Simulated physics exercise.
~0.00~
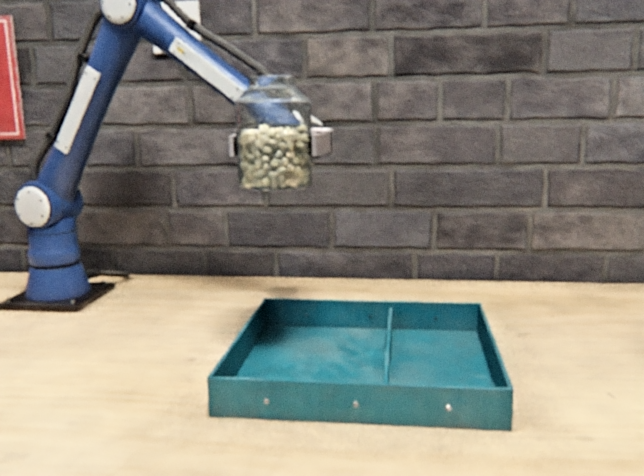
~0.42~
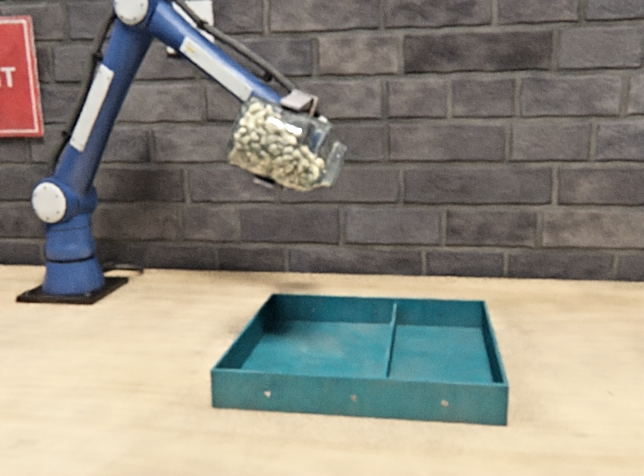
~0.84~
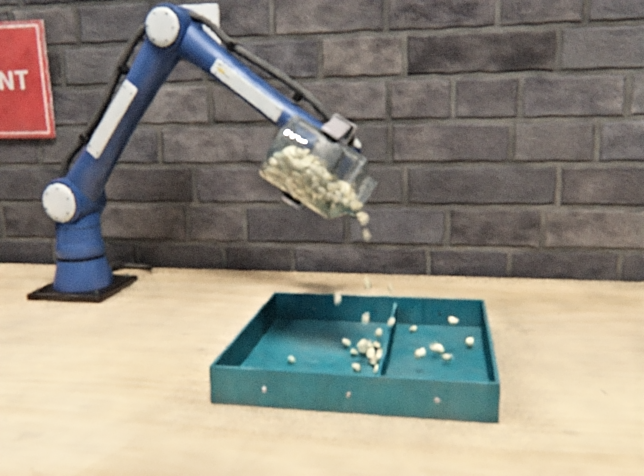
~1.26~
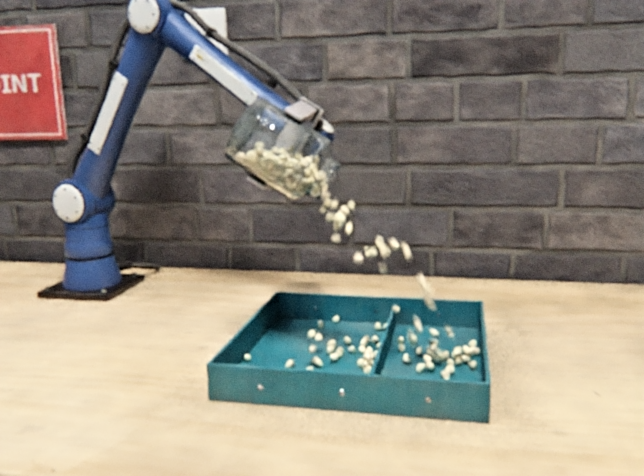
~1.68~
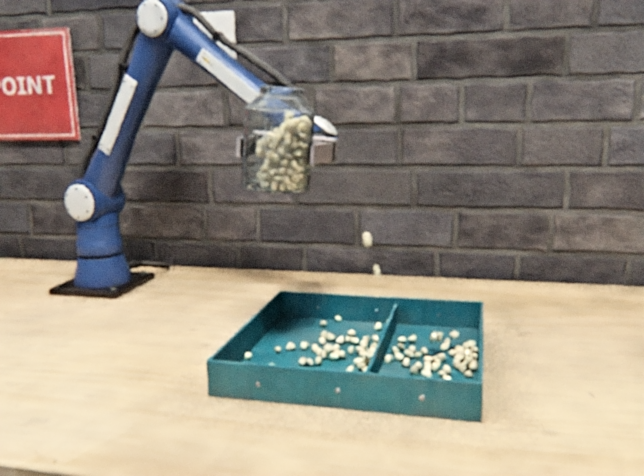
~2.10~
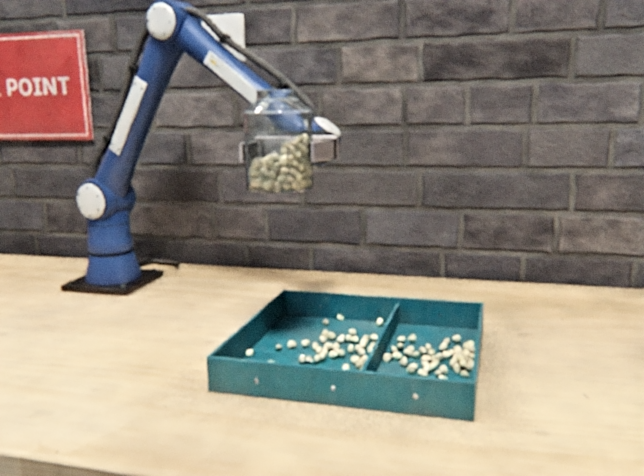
A blue robot arm on the left of a pale wooden table holds a clear jar of pale beans above a teal tray split in two by a cross wall. Behind it is a dark brick wall with a red sign at the left edge, seen from the front as the view drifts slightly sideways. The arm tips the jar to the right until its mouth points down, and beans spill into both parts of the tray. It then turns the jar upright as the last few beans drop. Finally, the jar hangs upright, still holding many beans, with others scattered on both sides of the wall.
